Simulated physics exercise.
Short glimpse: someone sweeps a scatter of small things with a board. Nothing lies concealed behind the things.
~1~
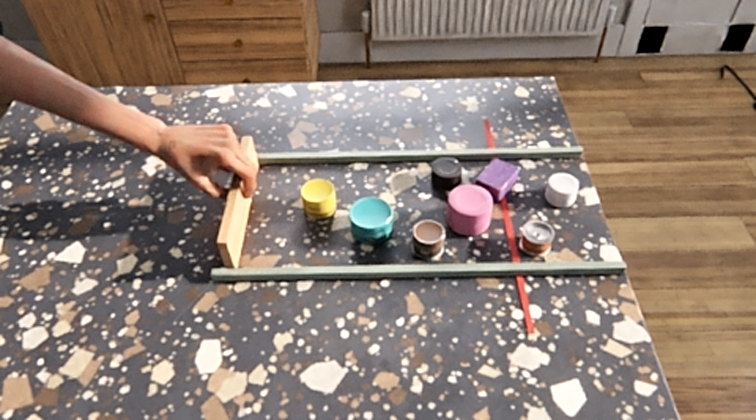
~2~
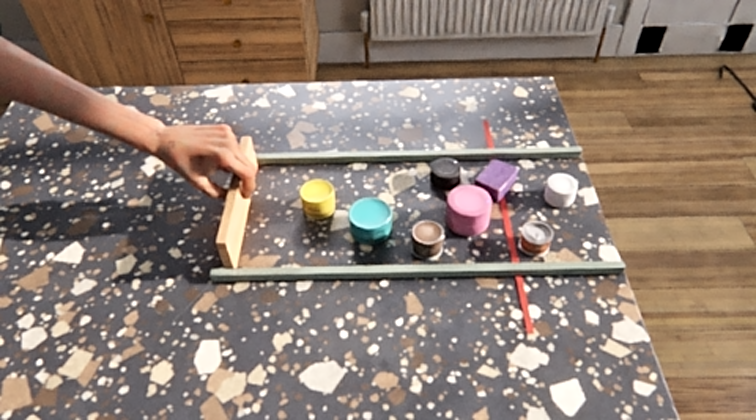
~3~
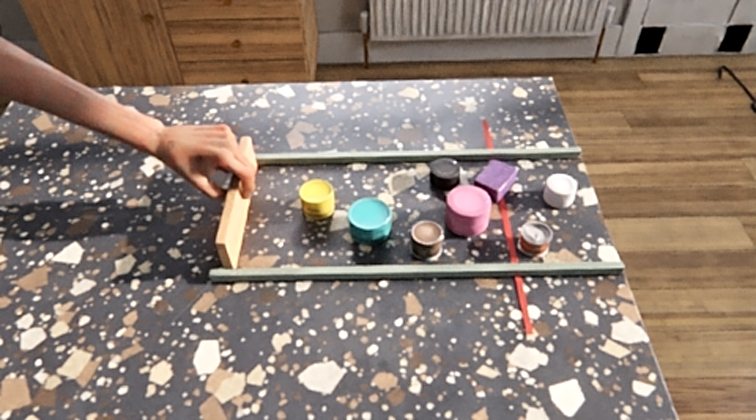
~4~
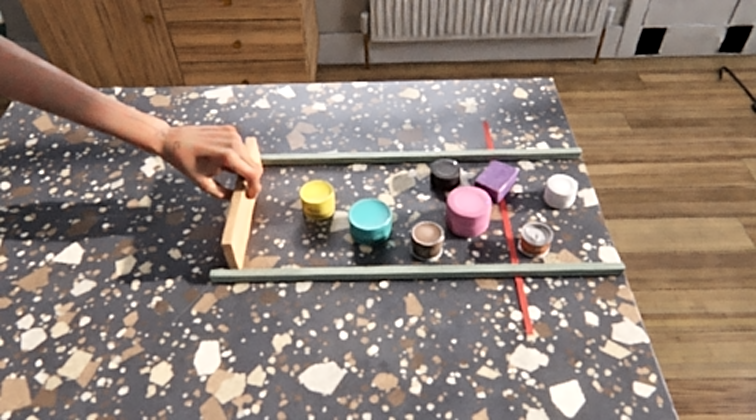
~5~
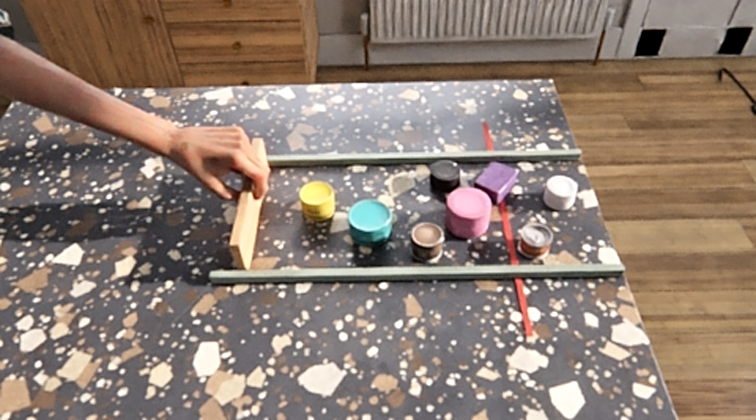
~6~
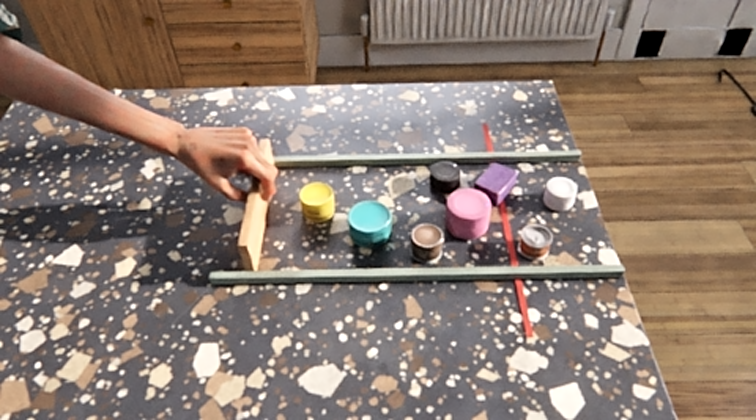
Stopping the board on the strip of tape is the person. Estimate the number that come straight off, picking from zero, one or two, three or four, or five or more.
Dropped off the end are no pieces at all.
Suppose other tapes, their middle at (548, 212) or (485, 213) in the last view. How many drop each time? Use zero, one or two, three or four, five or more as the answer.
Going through them one at a time, I'd put it at 1 or 2 and then not one.
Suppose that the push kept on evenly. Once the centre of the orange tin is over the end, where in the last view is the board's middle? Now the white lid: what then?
I'd put it close to (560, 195), and close to (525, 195) for the other one.
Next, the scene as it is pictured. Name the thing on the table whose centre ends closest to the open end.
The one you want is the white lid.
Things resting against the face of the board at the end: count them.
4 in contact.
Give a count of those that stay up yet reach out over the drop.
The number overhanging is 0.
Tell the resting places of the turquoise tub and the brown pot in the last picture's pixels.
The turquoise tub comes to rest close to (530, 223), while the brown pot rests close to (531, 252).
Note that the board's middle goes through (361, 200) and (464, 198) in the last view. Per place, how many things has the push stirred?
First 2, then 6.
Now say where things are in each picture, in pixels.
In the first frame, white lid (562, 190); orange tin (537, 239); purple block (497, 180); board (240, 200); tape (505, 209).
In the second frame, orange tin (536, 239); yellow tub (318, 200).
In the third frame, purple block (495, 181); pink lid (468, 211).
In the fourth frame, white lid (560, 192); black lid (446, 174).
In the fifth frame, orange tin (535, 242); board (251, 202).
In the sixth frame, white lid (560, 194); orange tin (535, 243); purple block (495, 184); board (258, 202); tape (504, 213).
Early on, none off yet; white lid at rest near (560, 194); orange tin at rest near (535, 243); purple block at rest near (495, 184).
Finally, the number that fall off is zero.
